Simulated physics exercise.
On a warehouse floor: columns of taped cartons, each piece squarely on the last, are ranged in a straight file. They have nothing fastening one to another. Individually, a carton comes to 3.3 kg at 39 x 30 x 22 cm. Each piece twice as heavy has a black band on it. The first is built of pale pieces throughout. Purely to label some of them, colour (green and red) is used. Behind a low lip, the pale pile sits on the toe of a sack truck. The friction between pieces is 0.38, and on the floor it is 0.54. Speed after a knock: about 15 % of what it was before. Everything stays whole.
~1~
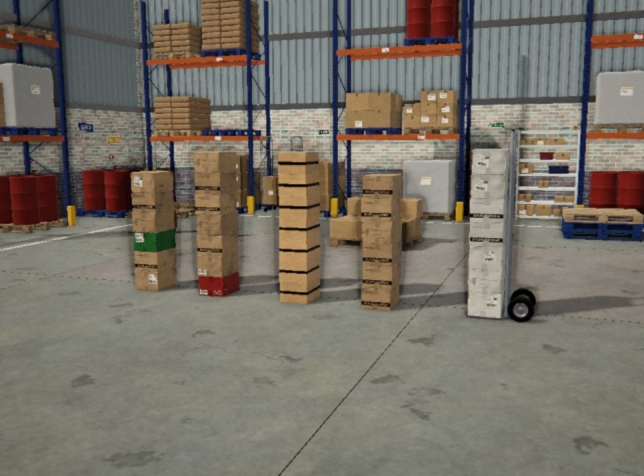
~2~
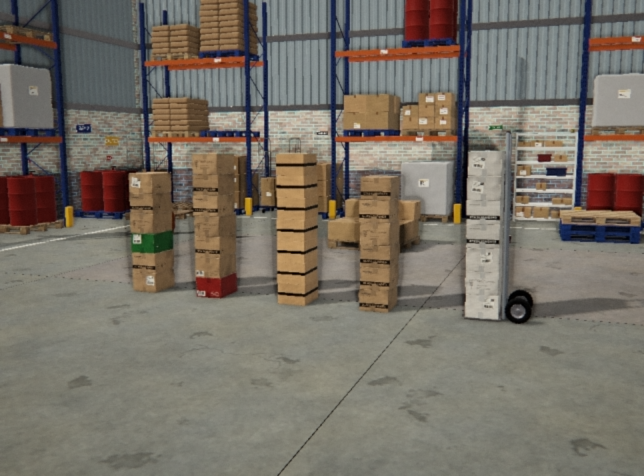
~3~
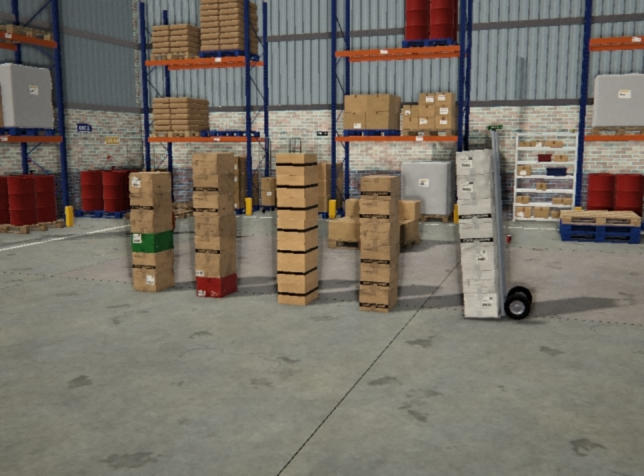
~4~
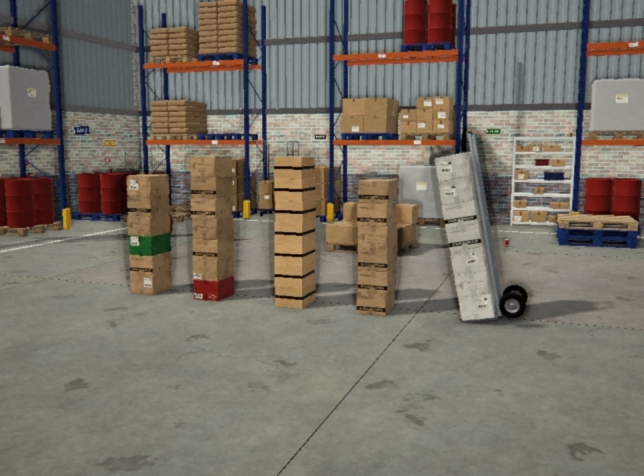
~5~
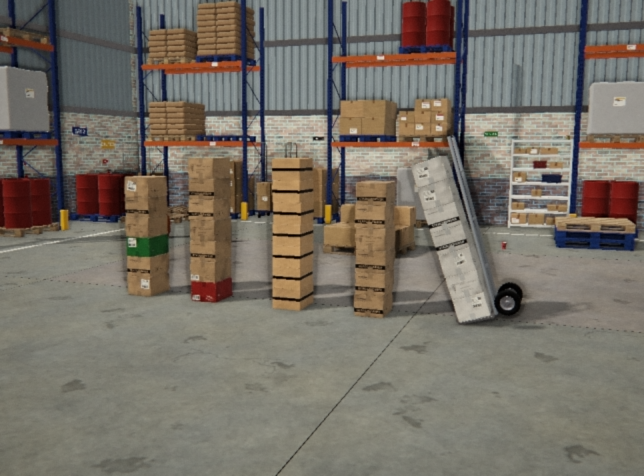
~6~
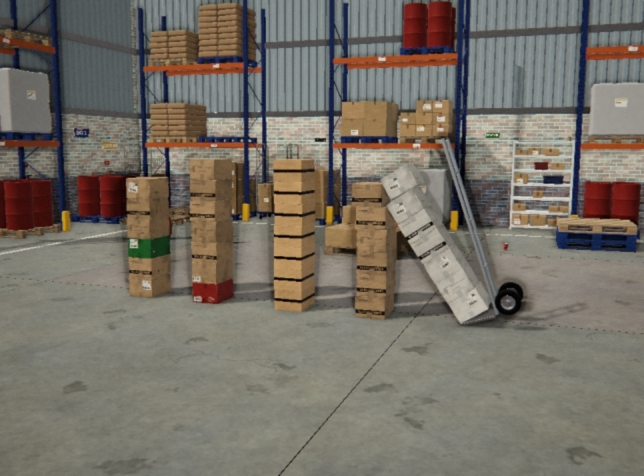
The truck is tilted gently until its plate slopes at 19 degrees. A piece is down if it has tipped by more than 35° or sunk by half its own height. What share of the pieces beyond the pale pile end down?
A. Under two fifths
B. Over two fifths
The answer is B.
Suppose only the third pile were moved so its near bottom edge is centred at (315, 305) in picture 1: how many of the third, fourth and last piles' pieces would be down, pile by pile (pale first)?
You'd end with the third pile at 0, the fourth at 0 and the last at 0 down.
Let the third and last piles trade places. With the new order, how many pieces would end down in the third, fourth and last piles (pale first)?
Down per pile: Third 6, fourth 6, last 6.
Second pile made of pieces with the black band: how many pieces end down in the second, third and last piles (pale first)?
The tally would be second 6, then third 6, then last 5.
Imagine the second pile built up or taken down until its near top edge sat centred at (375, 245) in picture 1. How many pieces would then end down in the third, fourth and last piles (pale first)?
Result: Third pile 0, fourth pile 0, last pile 0.
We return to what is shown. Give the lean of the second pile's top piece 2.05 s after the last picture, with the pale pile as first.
Measured from upright, roughly 20°.
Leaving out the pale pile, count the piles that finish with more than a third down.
4.
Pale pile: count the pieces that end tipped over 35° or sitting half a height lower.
That happens to 7 of them.
Then, 0.63 s after the last picture, 7 of the pale pile down; none of the 26 other cartons down, 7 disturbed.
Then, 2.05 s after the last picture, 7 of the pale pile down; 12 of the 26 other cartons down; red carton leaning 17°.
Then, 2.91 s after the last picture, 7 of the pale pile down; 25 of the 26 other cartons down; green carton on its side; red carton leaning 47°.
At rest, 7 of the pale pile down; 25 of the 26 other cartons down; green carton on its side; red carton leaning 47°. That is 96 per cent. As the last picture would show them, middles, green carton near (82, 273), red carton near (202, 282).
